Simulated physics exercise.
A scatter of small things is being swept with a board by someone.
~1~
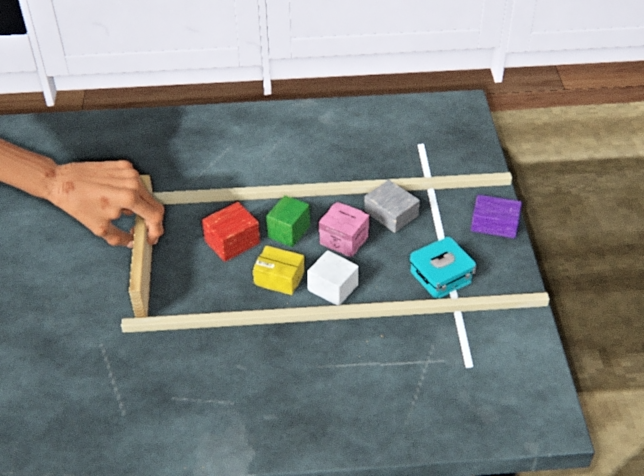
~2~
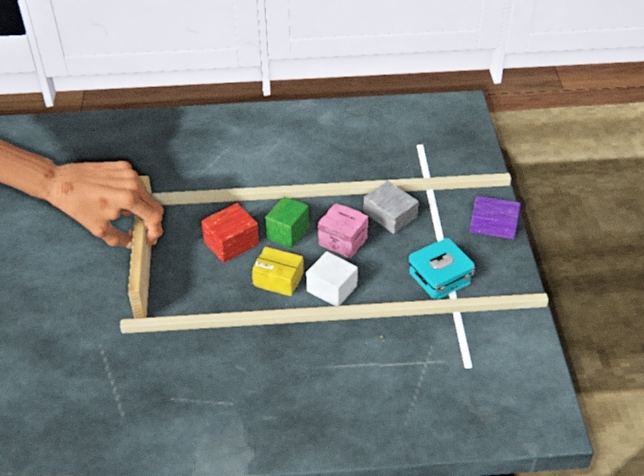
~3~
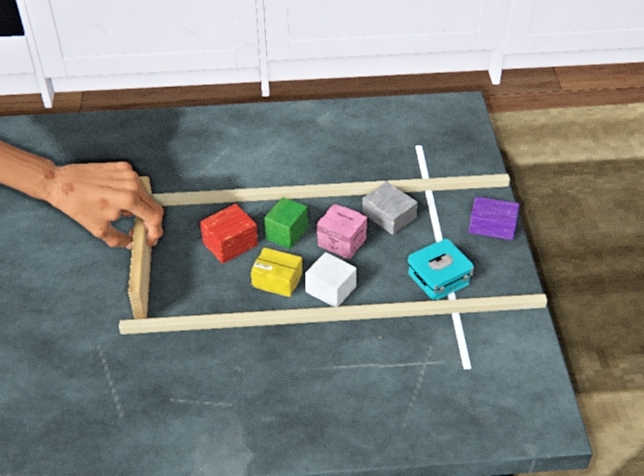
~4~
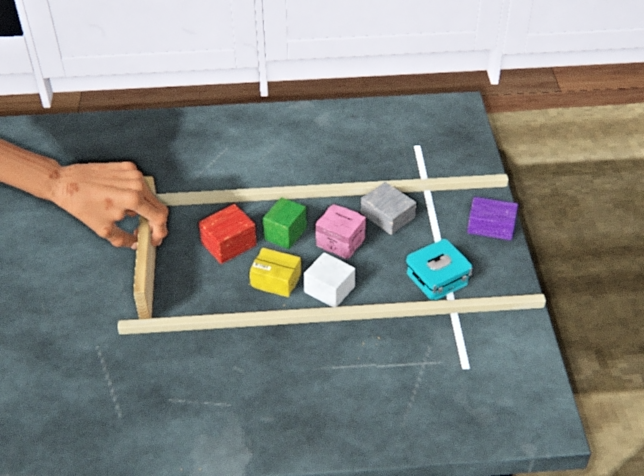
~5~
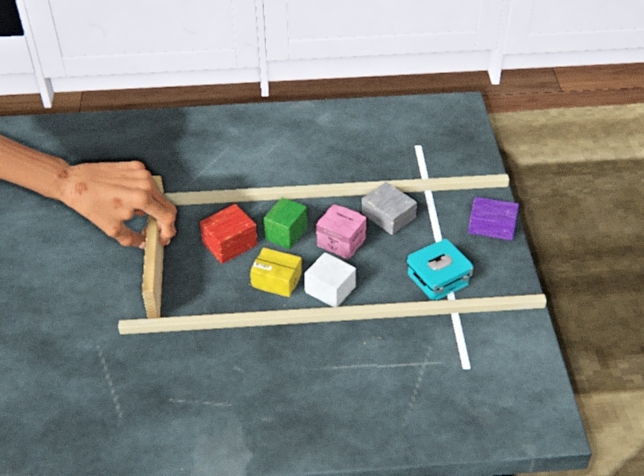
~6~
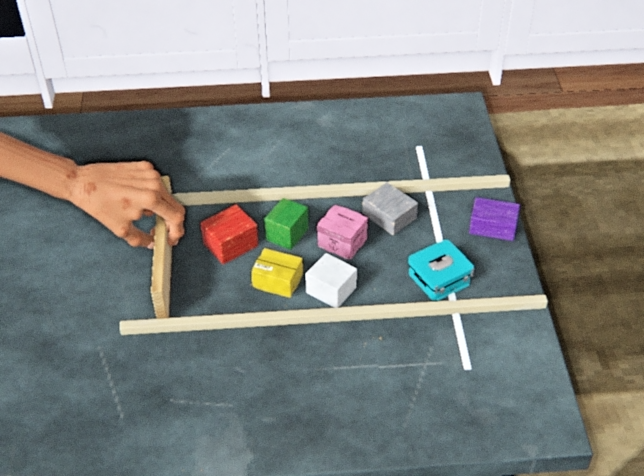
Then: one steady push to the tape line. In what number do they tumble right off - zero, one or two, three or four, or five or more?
There will be one or two losses over the edge.
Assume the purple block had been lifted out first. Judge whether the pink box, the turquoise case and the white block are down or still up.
The pink box? It does not drop. The turquoise case? It heads down. The white block? It does not drop.
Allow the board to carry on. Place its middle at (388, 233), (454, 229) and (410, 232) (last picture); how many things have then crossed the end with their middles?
0; 2; 0.
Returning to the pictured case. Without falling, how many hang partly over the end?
I'd put it at 0.
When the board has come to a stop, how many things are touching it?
The figure is 3.
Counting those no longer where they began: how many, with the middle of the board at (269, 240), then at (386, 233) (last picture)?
Tally: First 5; then 7.
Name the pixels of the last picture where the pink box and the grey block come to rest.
First (502, 226), then (484, 199).
A little later, none off yet; purple block at rest near (495, 219); turquoise case at rest near (440, 271); grey block at rest near (390, 208).
Next, none off yet; purple block at rest near (495, 219); turquoise case at rest near (440, 271); grey block shifted a little near (399, 204).
Later still, none off yet; purple block at rest near (496, 219); turquoise case shifted about its own width near (492, 257); grey block shifted about its own width near (439, 202).
When it is over, the number that fall off is one or two; down, turquoise case and purple block.
